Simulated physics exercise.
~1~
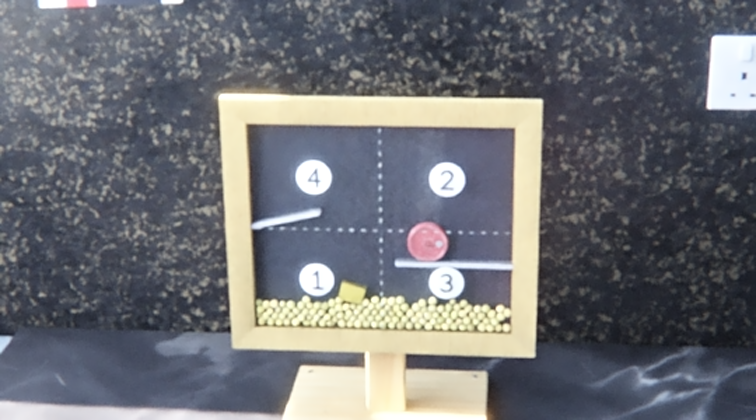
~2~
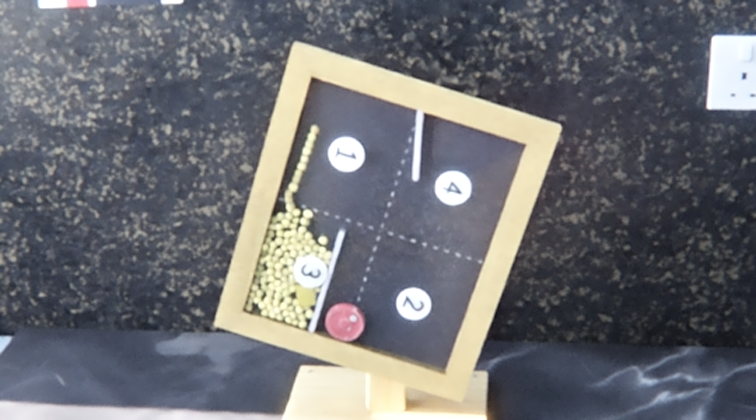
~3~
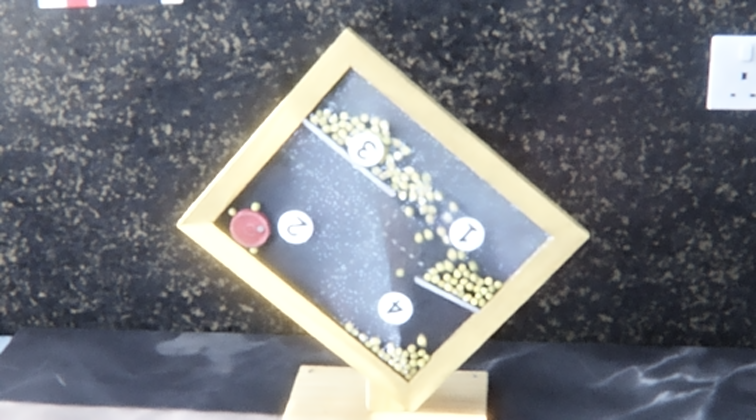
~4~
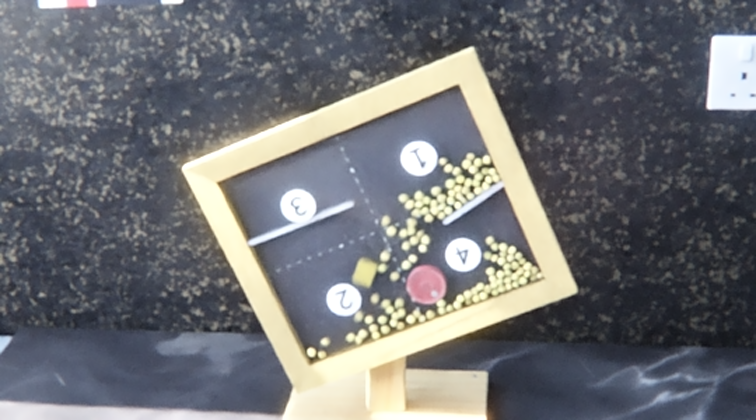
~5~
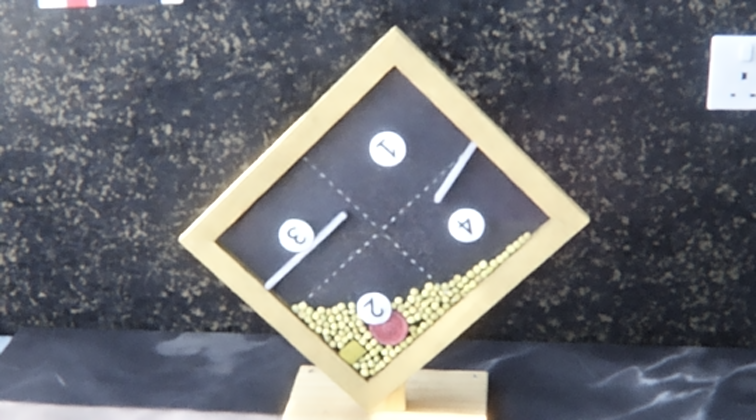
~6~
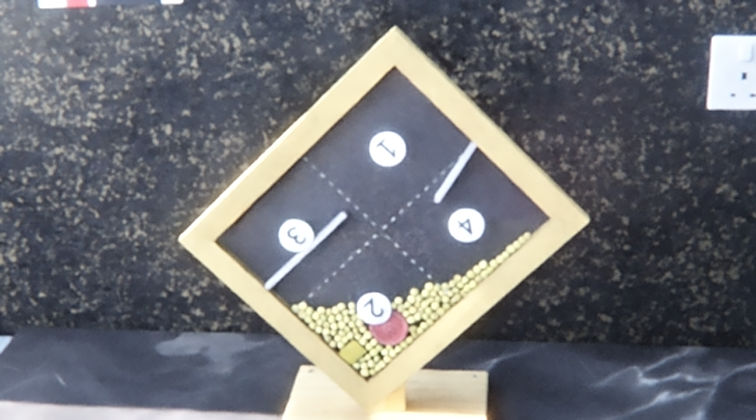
A wooden-framed box of yellowish beans turned clockwise on its stand, spilling them past two ledges, then swung partway back and stopped on a corner, with the red disc and yellow block resting among the beans heaped at the bottom.
